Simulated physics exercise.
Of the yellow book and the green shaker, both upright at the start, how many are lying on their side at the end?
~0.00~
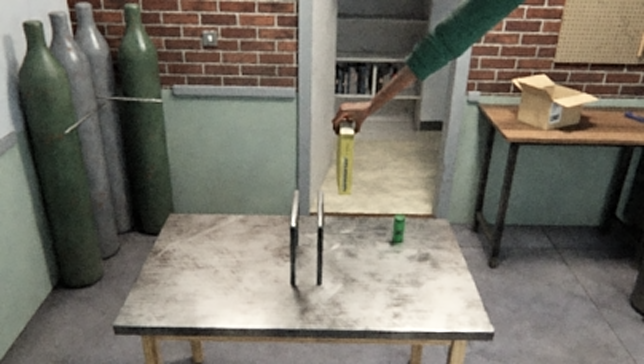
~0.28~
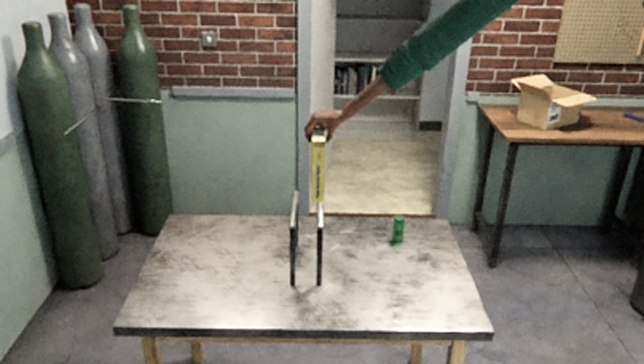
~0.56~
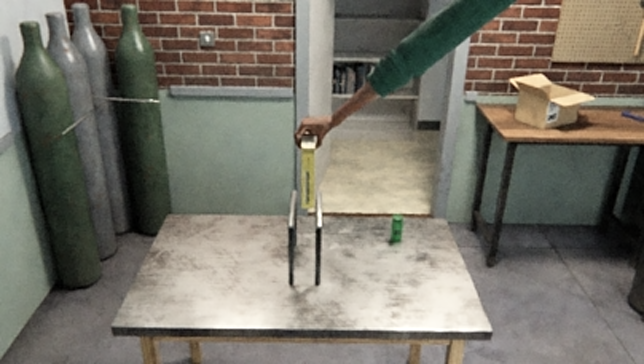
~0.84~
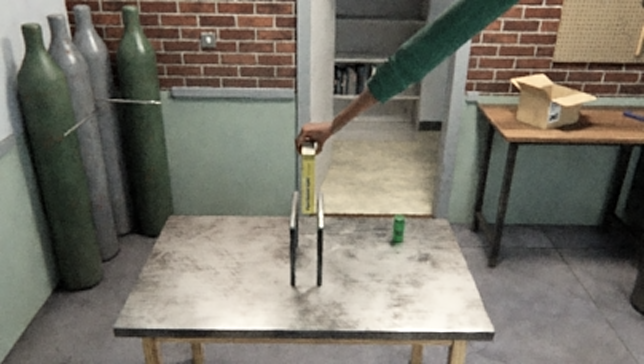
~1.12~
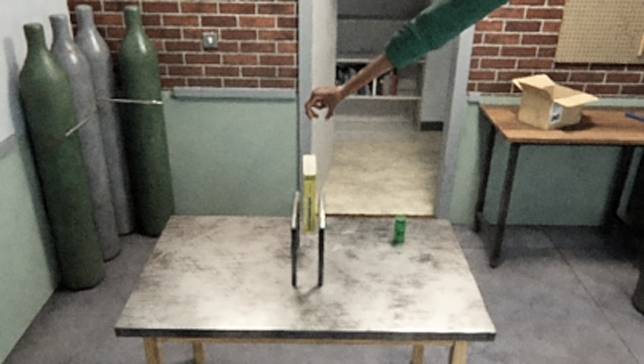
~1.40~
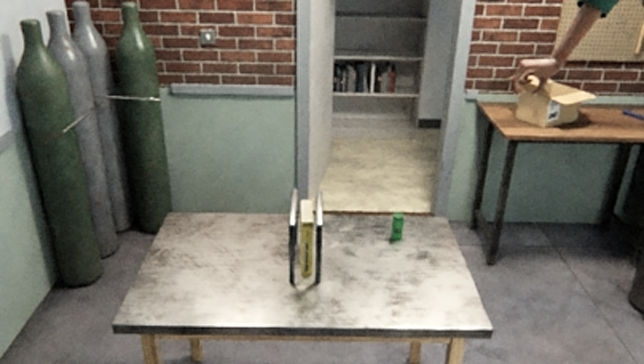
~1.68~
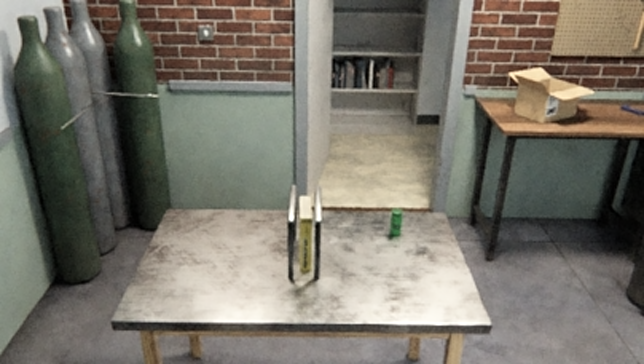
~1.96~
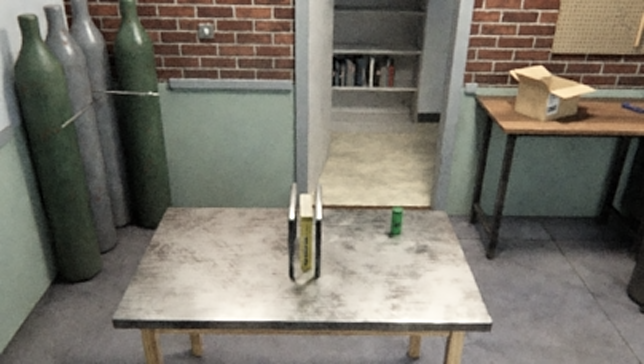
None of them are. The yellow book rests upright between the ledges and the green shaker still stands in its place on the table.
